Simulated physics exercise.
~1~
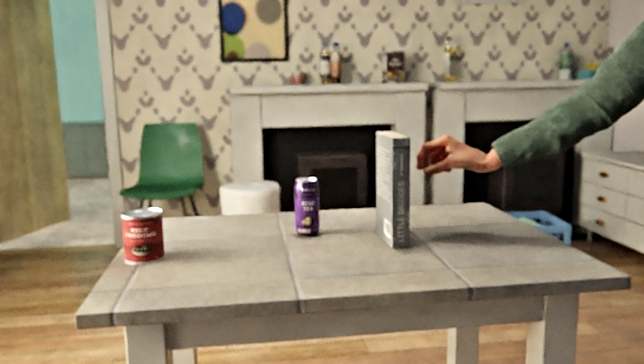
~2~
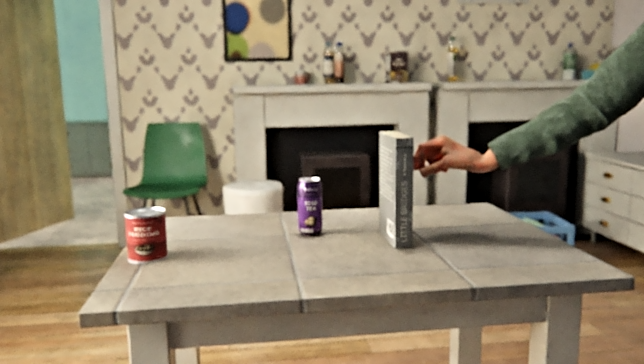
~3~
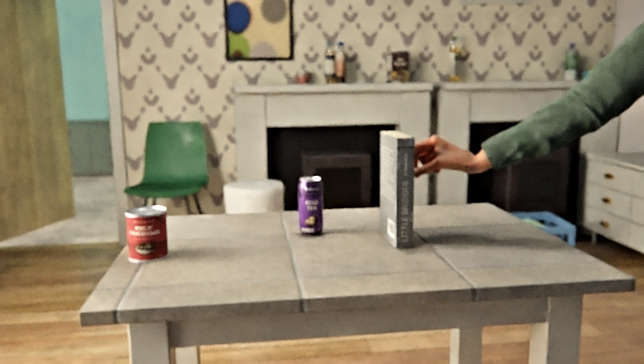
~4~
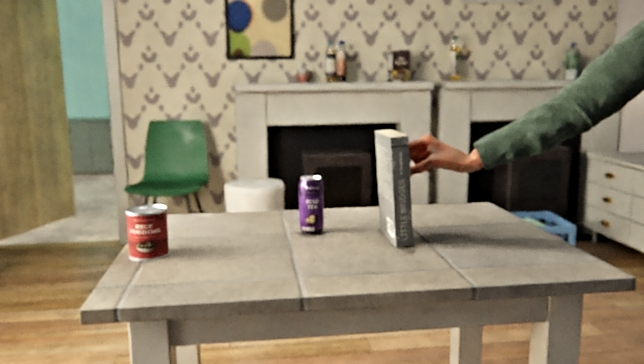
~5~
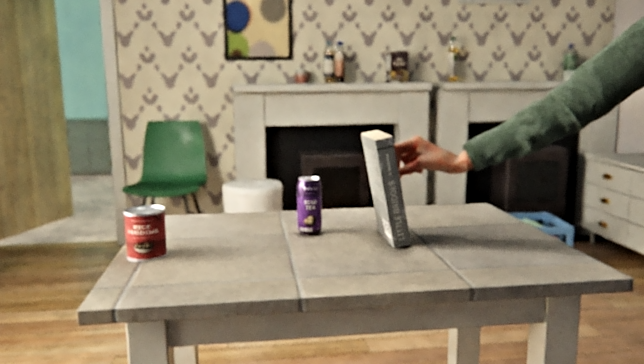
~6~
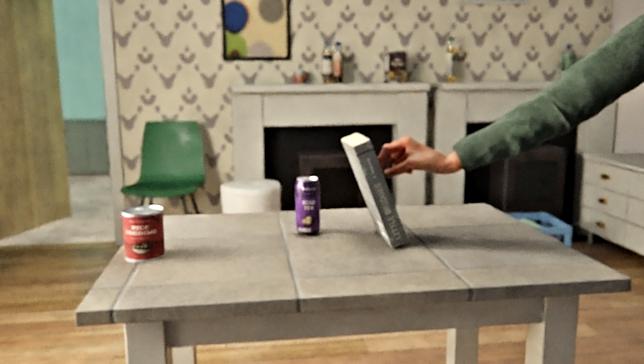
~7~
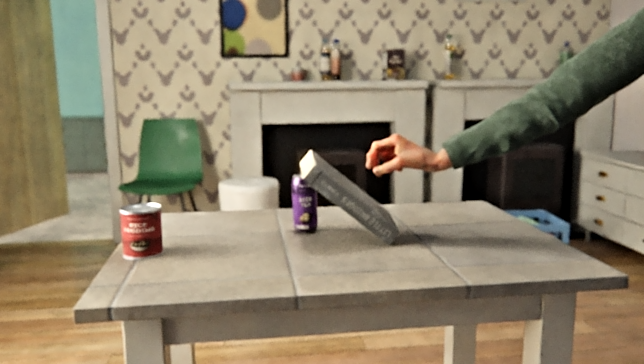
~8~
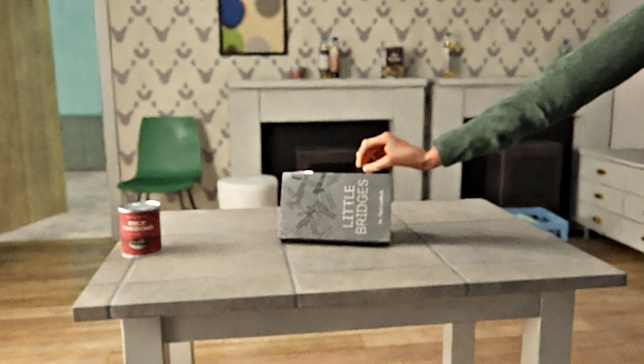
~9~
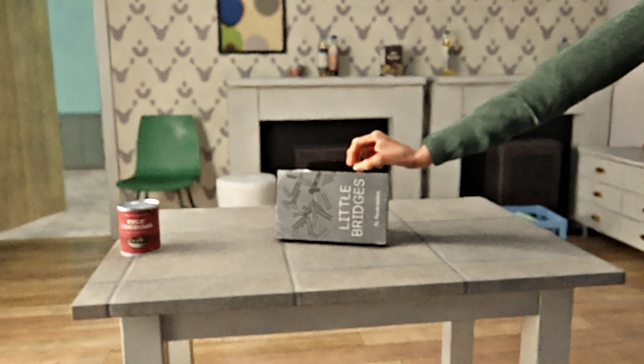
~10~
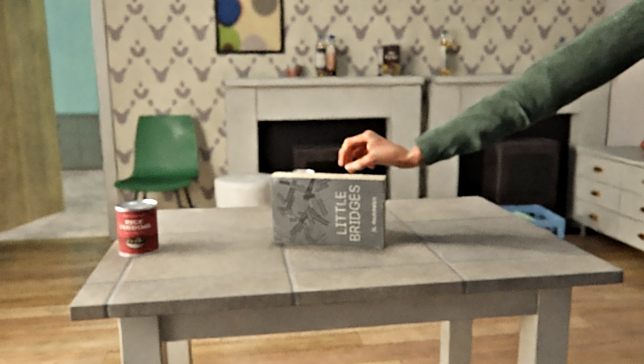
A hand pushes an upright grey book leftward until it tips onto its side.
